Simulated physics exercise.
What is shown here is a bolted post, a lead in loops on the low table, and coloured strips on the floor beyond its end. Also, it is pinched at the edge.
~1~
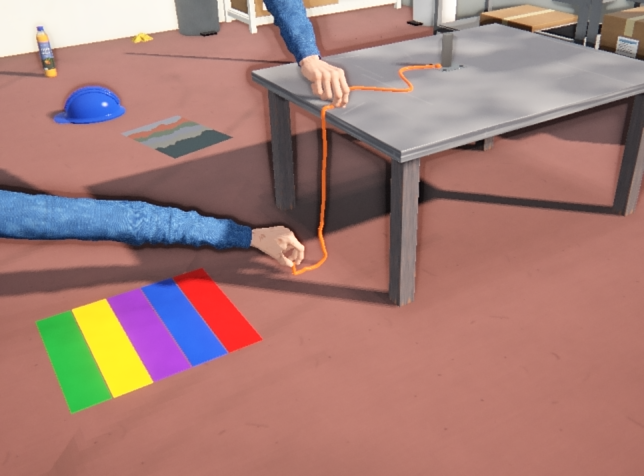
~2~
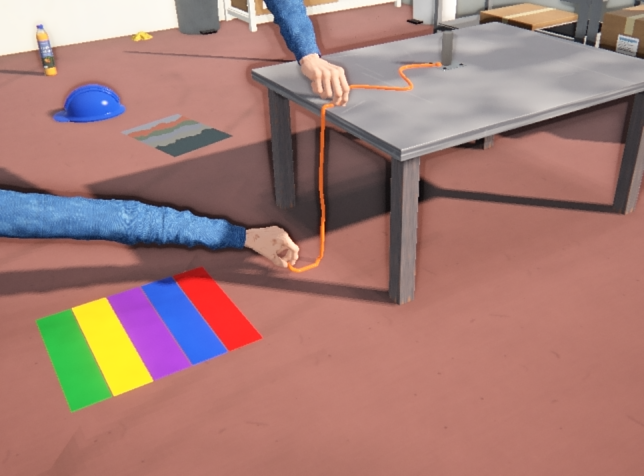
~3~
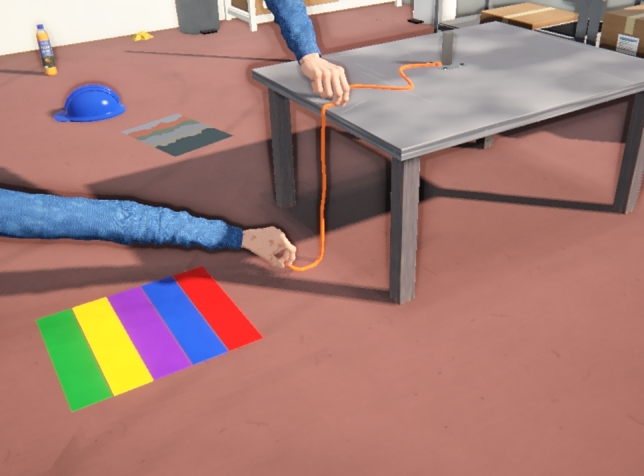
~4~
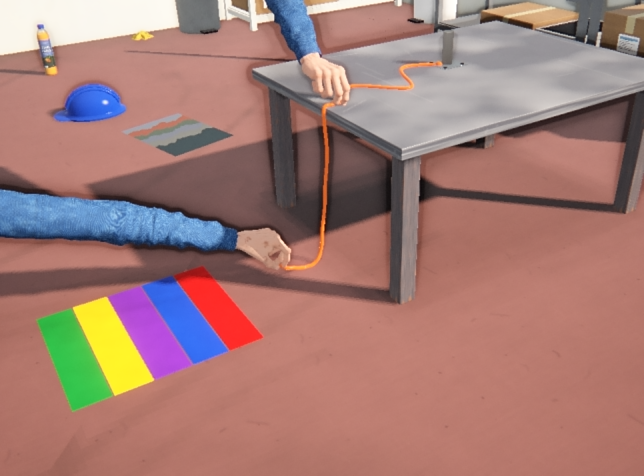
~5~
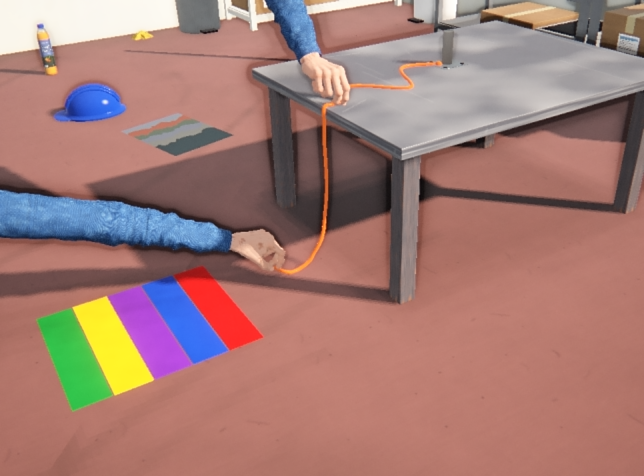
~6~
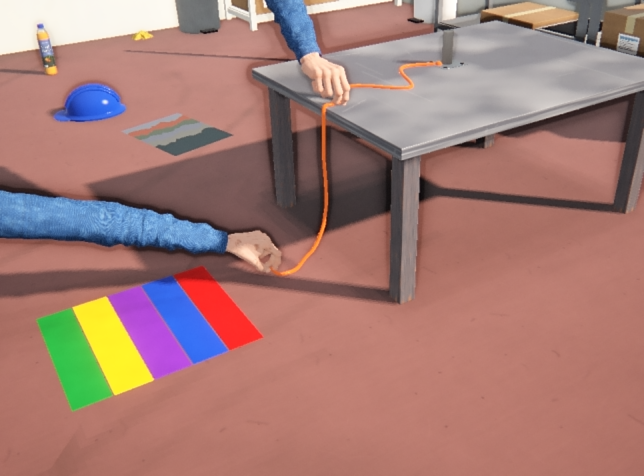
One hand pinching an orange cord at a table's edge while another draws its hanging end slightly left near coloured strips.
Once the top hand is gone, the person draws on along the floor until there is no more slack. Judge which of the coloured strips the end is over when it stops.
It is over the yellow strip.
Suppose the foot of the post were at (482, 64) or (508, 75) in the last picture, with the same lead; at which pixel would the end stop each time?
Near (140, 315) and (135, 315).
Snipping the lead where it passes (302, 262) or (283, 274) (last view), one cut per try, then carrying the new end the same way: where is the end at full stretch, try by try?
It would end up close to (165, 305), then close to (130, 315).
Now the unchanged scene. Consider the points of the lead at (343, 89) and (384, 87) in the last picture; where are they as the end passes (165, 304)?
Approx. (315, 117); approx. (344, 95).
A little later, end near (165, 304); over blue.
Next, end near (126, 318); over purple.
When it is tight, end near (103, 325); over yellow. The yellow one.
